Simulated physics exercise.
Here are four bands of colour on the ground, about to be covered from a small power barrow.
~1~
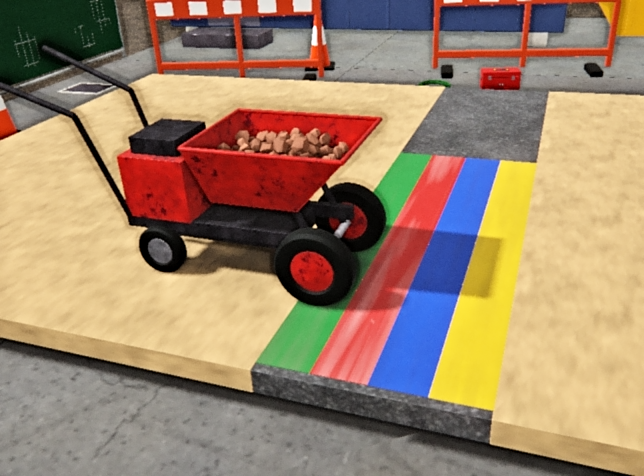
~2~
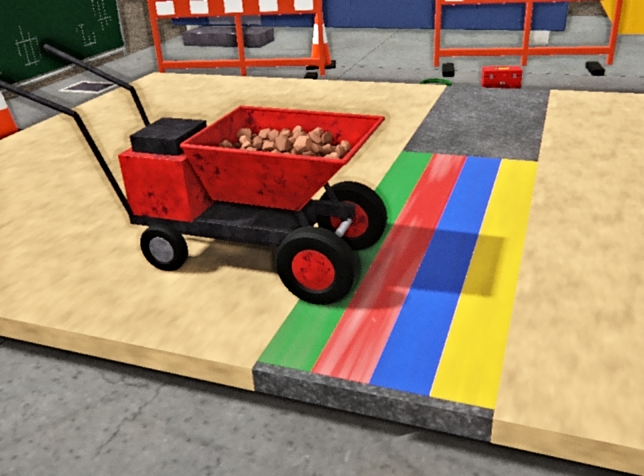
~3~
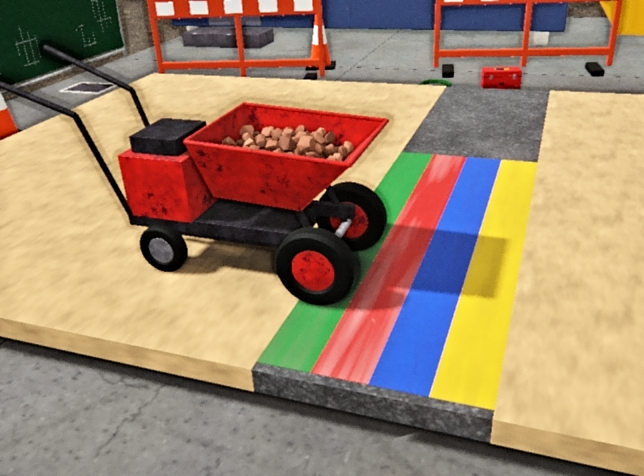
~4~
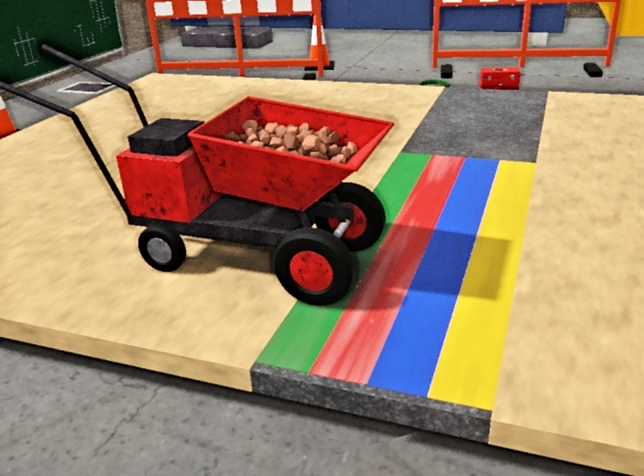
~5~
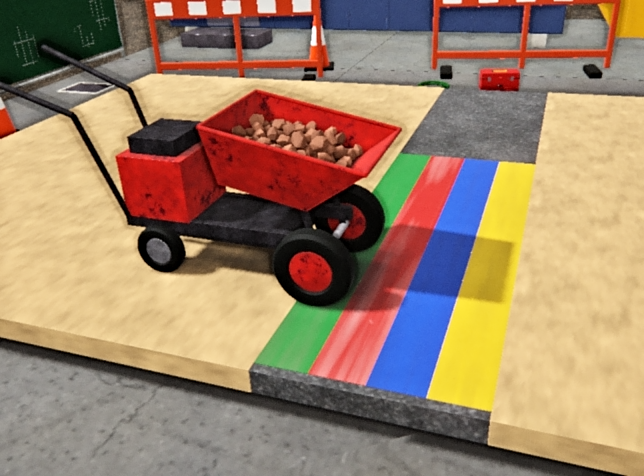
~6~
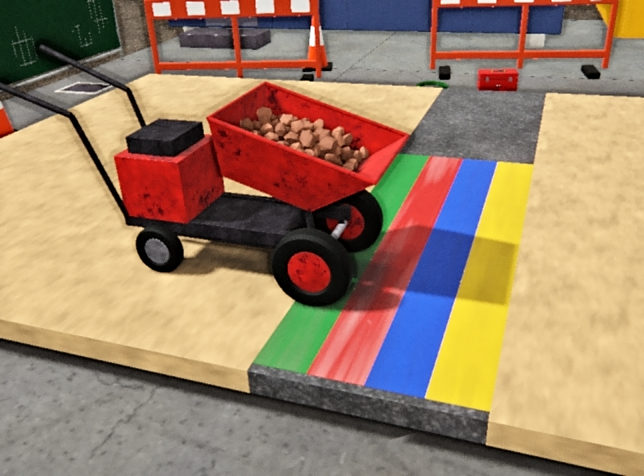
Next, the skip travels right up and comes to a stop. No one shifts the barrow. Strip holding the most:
Yellow strip.
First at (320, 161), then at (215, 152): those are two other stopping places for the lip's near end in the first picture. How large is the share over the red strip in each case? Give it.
First spot 0 per cent, second spot 40 per cent.
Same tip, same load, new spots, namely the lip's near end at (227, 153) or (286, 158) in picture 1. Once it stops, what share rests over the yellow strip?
Close to 0 in a hundred, and close to 20 in a hundred.
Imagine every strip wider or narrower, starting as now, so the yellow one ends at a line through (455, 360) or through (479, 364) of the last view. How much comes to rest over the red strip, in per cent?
Respectively 0 and 0 percent.
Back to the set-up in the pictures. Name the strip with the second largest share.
The next spot goes to the blue one.
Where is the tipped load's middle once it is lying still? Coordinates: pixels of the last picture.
Close to (486, 292).
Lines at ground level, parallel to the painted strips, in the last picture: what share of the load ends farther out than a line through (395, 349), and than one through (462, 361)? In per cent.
Result, first then second: 80 %, 40 %.
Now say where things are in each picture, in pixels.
The first picture shows lip of the skip at (342, 163), level; top of the load at (288, 145), lumps of rubble; green strip at (307, 328); red strip at (359, 337); blue strip at (414, 346); yellow strip at (472, 357).
The second picture shows lip of the skip at (345, 163), level; top of the load at (290, 143).
The third picture shows lip of the skip at (350, 165), tipped barely; top of the load at (275, 148).
The fourth picture shows lip of the skip at (356, 169), tipped a little; top of the load at (279, 145).
The fifth picture shows lip of the skip at (365, 175), tipped a little; top of the load at (273, 135).
The sixth picture shows lip of the skip at (375, 183), tipped clearly; top of the load at (268, 129); green strip at (304, 328); red strip at (356, 337); blue strip at (411, 347); yellow strip at (469, 358).
Soon after the last picture, skip tipped steeply; all in the skip.
A little later, skip tipped right over; about two thirds in the skip; a stray few over the blue strip; about a quarter over the yellow strip; a stray few off the paint.
Later still, skip tipped right over; about a quarter in the skip; a small part over the blue strip; about half over the yellow strip; about a quarter off the paint.
At rest, skip tipped right over; about a quarter in the skip; none over the green strip; none over the red strip; a small part over the blue strip; about half over the yellow strip; about a quarter off the paint.
